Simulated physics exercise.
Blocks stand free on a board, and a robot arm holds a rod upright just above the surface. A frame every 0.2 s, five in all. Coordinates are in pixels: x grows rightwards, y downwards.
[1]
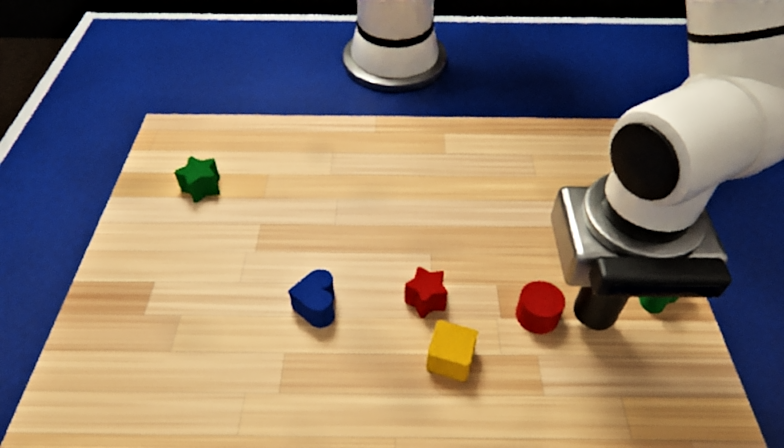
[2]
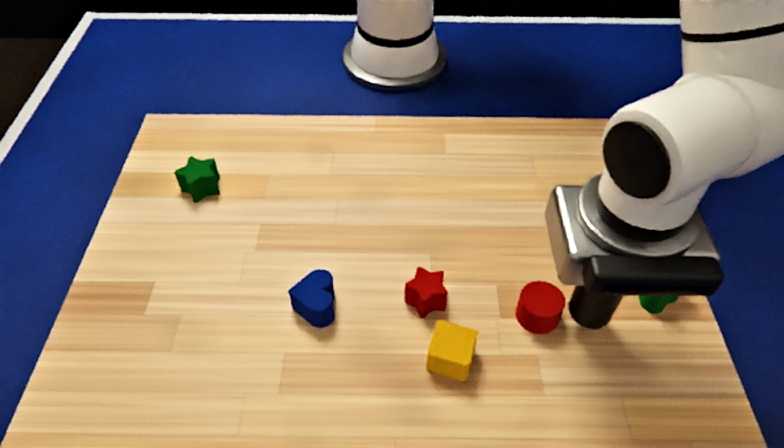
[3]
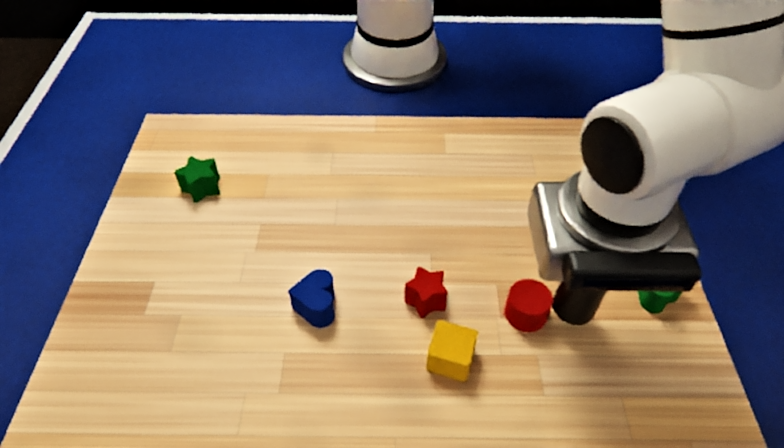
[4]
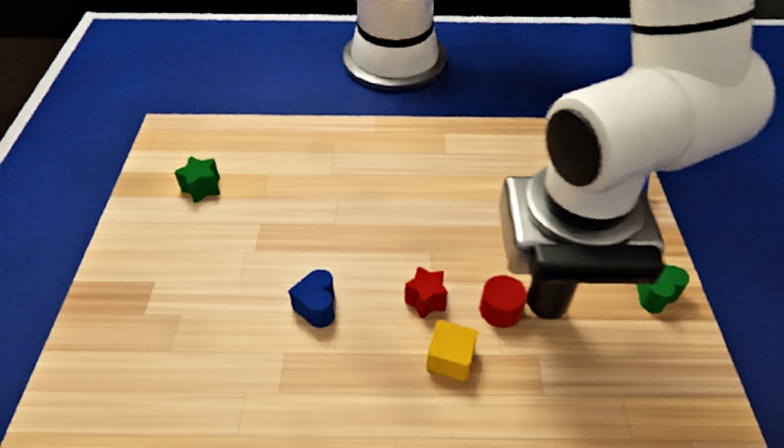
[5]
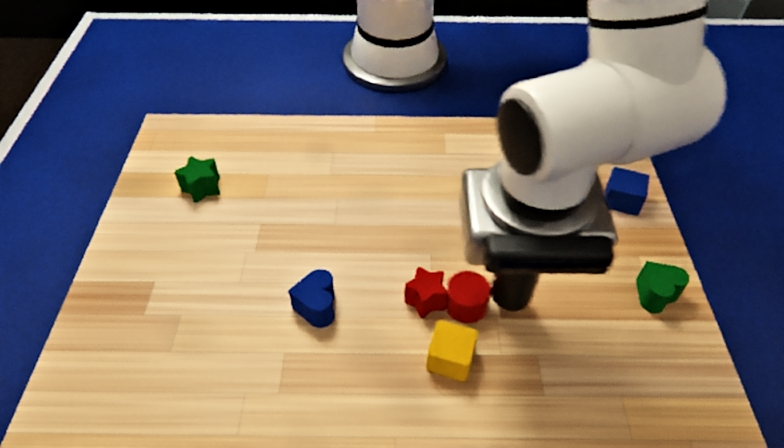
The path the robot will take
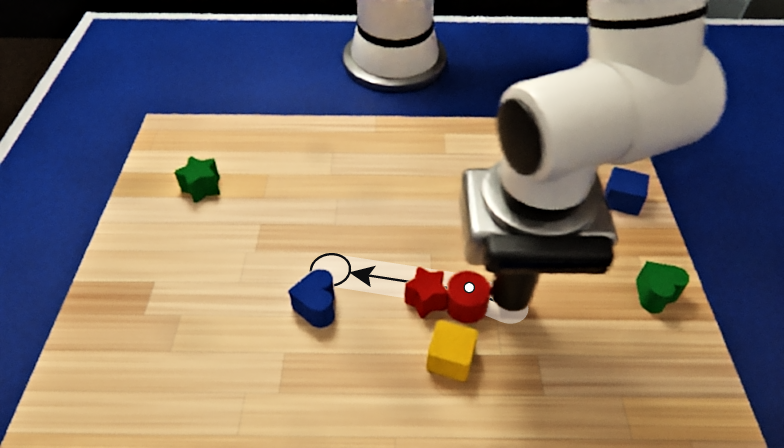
A robot arm moved left across a wooden board and pushed the red circle along with its dark rod until it sat right beside the red star, while the other blocks stayed still.
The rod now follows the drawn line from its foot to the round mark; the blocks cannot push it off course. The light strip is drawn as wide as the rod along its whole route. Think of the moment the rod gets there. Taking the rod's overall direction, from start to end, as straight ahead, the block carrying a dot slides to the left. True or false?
Verdict: True.
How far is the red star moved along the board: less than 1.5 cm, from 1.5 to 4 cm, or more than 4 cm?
More than 4 cm.
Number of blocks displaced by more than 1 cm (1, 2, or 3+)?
I foresee three or more blocks being moved.
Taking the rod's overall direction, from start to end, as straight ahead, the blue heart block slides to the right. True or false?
Verdict: False.
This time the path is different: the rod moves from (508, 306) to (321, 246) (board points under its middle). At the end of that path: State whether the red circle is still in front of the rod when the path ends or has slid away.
My prediction: No longer in front.
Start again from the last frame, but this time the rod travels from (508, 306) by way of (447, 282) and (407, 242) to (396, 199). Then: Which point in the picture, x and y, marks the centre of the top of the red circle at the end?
If I read the scene right, the answer is (403, 276).
Drawn move, from (508, 306) via (418, 283), ending at (330, 270); the dot is on the red circle.
On the path given first. One third of the way, rod at (449, 276); red star at (373, 287); red circle at (411, 282).
Two thirds of the way, rod at (388, 266); blue heart block at (298, 296), turned 25° clockwise; red star at (329, 309), turned 40° anticlockwise; red circle at (358, 285).
At the end, rod at (329, 257); blue heart block at (288, 304), turned 60° clockwise; red star at (318, 323), turned 50° anticlockwise; yellow square still; red circle at (334, 288).
